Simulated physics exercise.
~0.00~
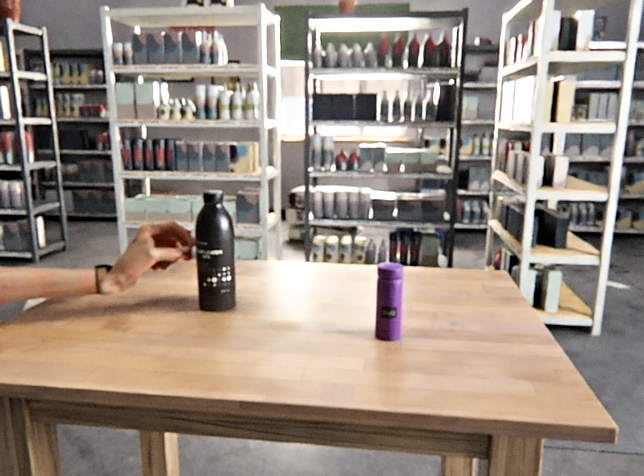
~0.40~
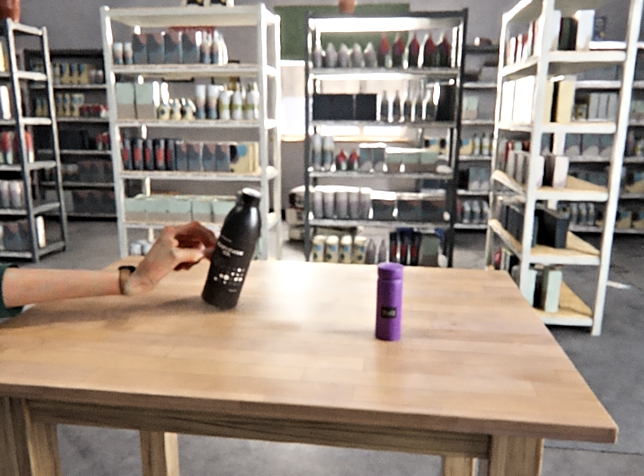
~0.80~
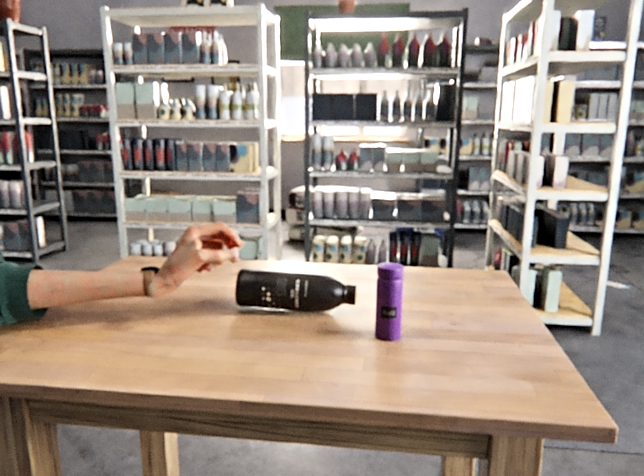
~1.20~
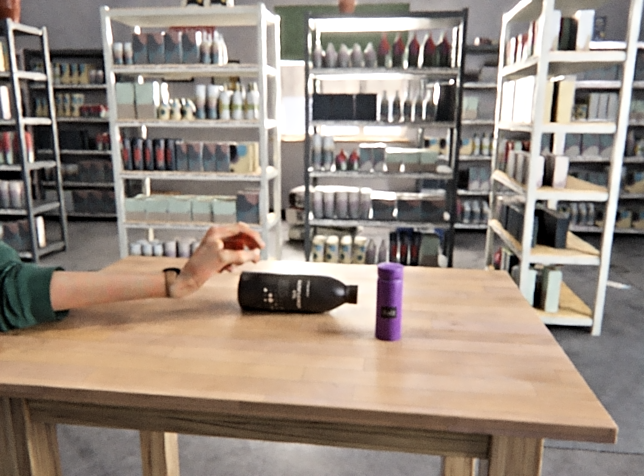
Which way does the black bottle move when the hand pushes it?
The black bottle moves to the right, tipping over onto its side on the table.
